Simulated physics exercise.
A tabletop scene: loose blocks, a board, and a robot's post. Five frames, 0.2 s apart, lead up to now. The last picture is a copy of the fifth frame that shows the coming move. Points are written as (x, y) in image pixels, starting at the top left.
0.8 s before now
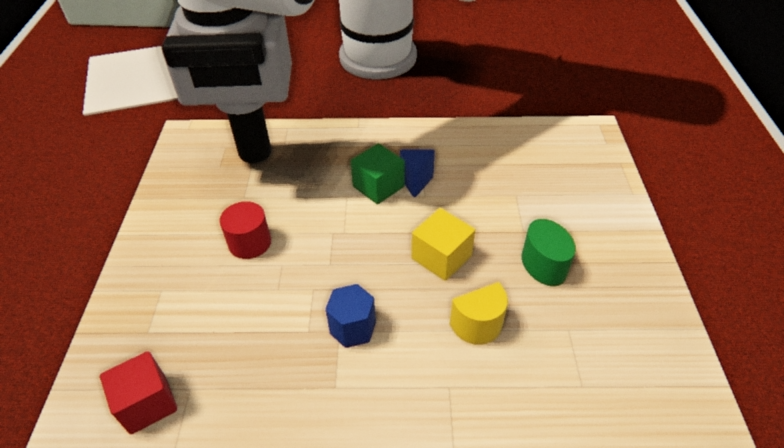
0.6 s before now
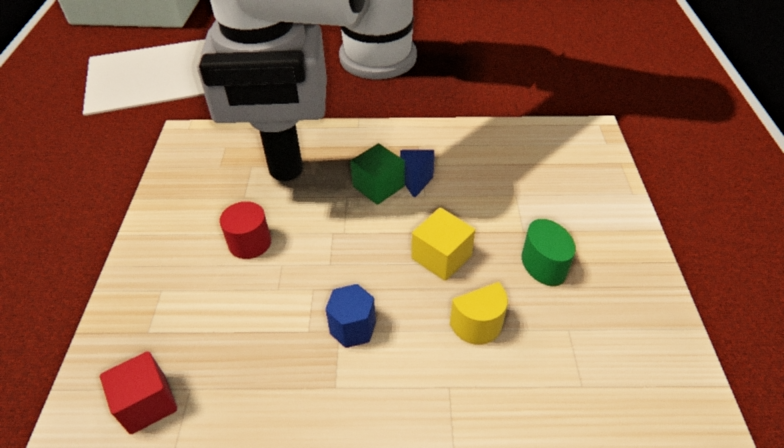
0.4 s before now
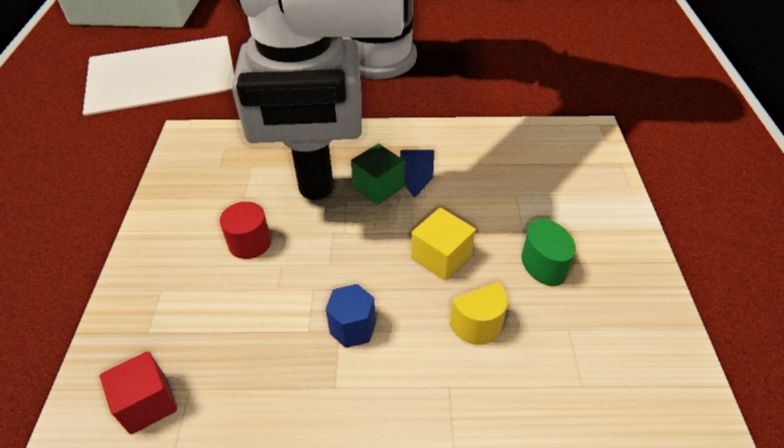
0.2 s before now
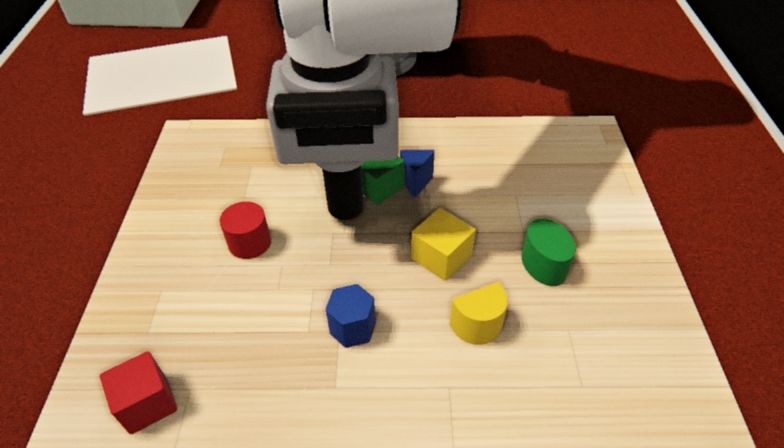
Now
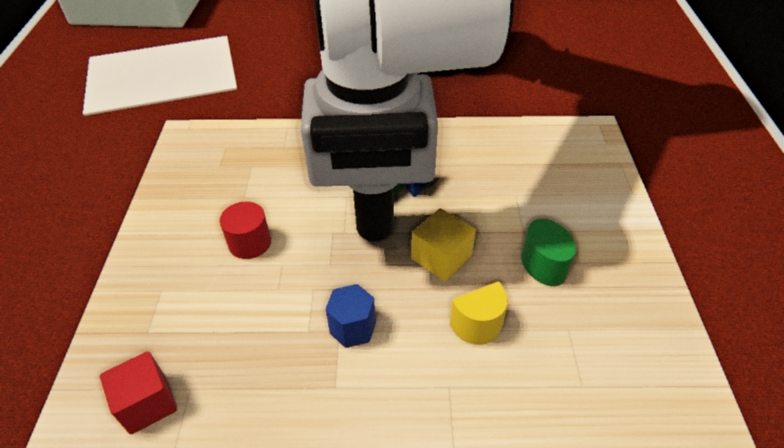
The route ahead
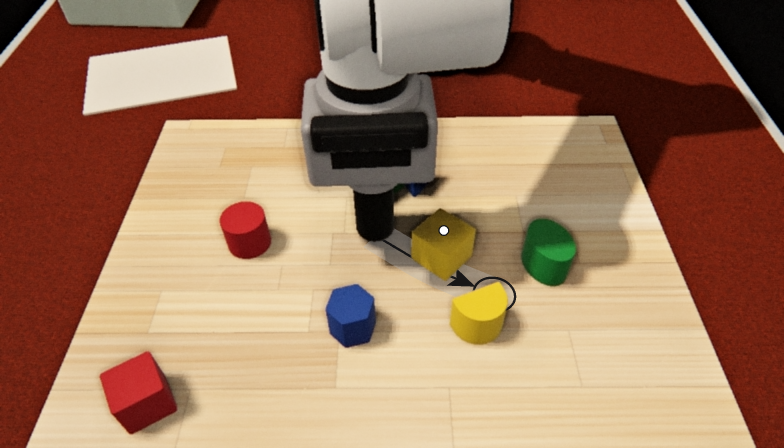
On a wooden tabletop, a robot's dark post moves right and nearer among still, colourful blocks.
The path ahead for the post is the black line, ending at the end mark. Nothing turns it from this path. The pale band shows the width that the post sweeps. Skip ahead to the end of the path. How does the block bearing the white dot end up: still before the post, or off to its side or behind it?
At the end of the path, the post has already lost the block bearing the white dot, which lies beside or behind it.
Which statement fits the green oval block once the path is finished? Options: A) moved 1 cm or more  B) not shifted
(A)
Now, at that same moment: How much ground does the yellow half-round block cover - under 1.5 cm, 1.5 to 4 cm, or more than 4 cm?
Shift of under 1.5 cm.
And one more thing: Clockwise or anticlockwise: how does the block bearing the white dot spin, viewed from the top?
It twists anticlockwise.
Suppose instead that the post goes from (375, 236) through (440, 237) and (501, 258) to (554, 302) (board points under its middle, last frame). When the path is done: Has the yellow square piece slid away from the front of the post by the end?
Short answer: Yes.
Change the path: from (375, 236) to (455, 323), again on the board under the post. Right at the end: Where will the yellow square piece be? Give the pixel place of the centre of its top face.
About (462, 239).
Drawn move, from (375, 236) through (430, 267) to (494, 294); the dot is on the yellow square piece.
What follows on the original path. One third of the way, post (412, 250); yellow square piece (459, 233), turned 20° anticlockwise.
Two thirds of the way, post (452, 270); yellow square piece (494, 237), turned 70° anticlockwise.
At the end, post (496, 288); yellow square piece (516, 238), turned 100° anticlockwise; yellow half-round block still; green oval block (568, 235), turned 15° clockwise.
